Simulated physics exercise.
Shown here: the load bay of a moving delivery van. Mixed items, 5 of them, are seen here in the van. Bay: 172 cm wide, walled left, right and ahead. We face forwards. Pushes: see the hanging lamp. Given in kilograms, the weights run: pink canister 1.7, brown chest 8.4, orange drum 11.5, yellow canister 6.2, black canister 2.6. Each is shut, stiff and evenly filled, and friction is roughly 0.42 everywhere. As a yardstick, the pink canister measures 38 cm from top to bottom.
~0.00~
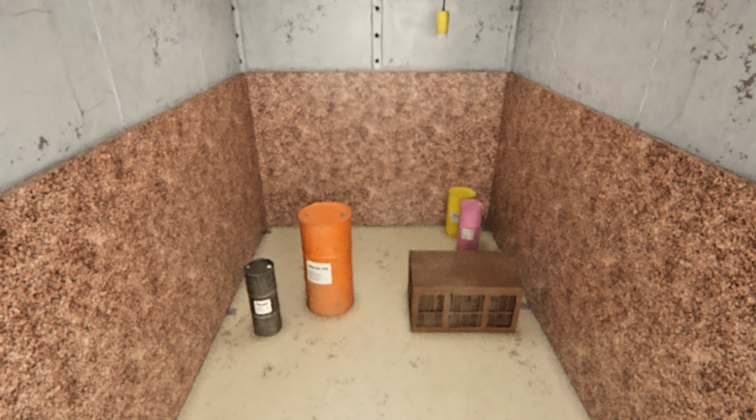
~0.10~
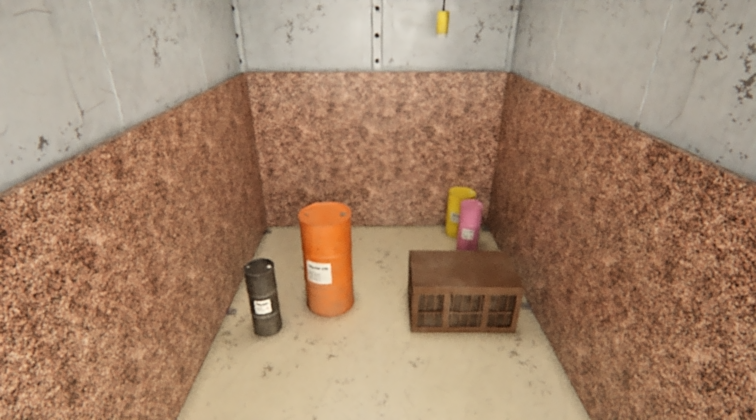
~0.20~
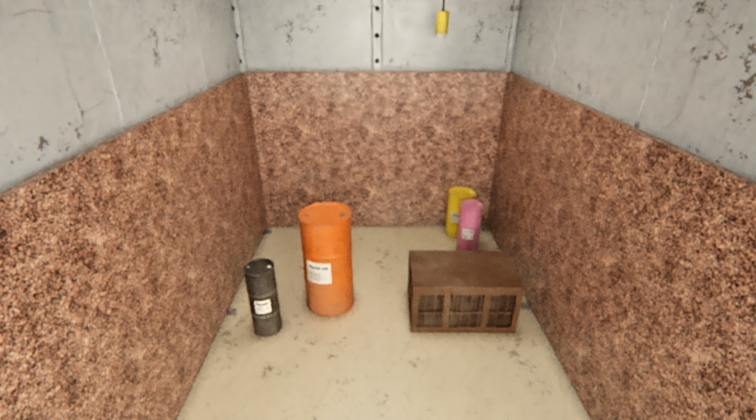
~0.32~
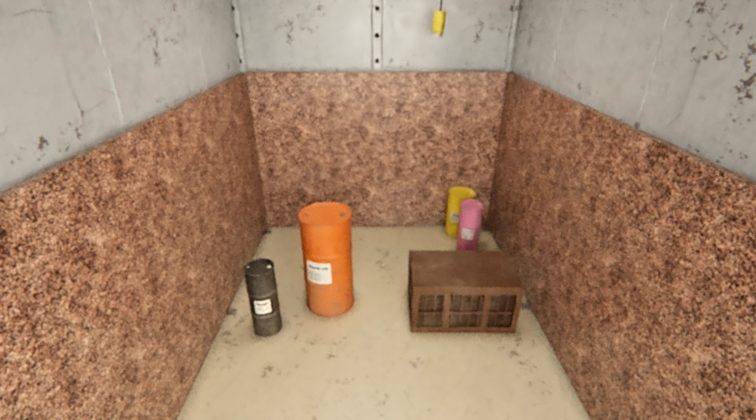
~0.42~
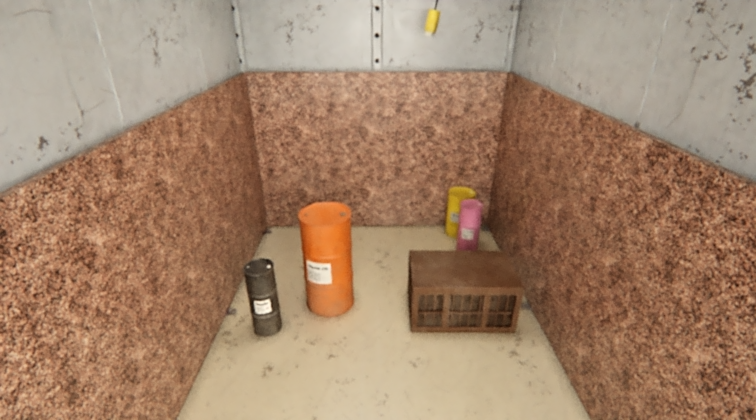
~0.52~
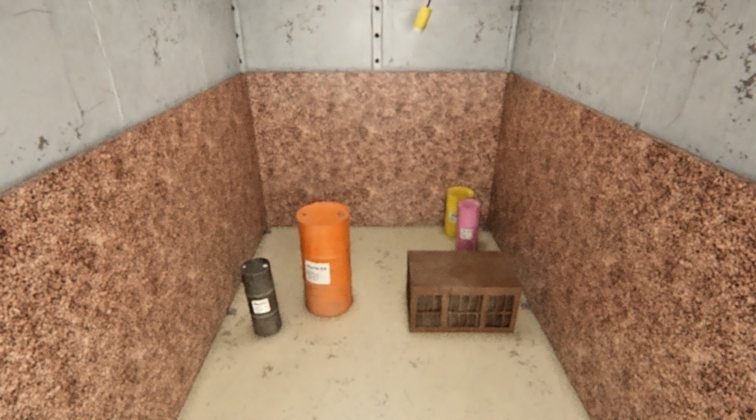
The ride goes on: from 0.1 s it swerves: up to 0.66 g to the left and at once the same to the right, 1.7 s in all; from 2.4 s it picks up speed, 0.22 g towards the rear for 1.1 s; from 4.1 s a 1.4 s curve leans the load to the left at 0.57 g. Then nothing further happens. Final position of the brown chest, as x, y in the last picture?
Roughly (321, 295) in the last picture.
After 3.02 s, force 0.22 g backwards; black canister on its side; pink canister on its side.
After 4.92 s, force 0.57 g left; brown chest moved 27 cm near (411, 291); pink canister on its side; black canister on its side.
In the end (8.0 s), toppled in the van, pink canister and black canister; not toppled but over 15 cm from the start, brown chest, orange drum and yellow canister. In the last view, brown chest near (321, 295).
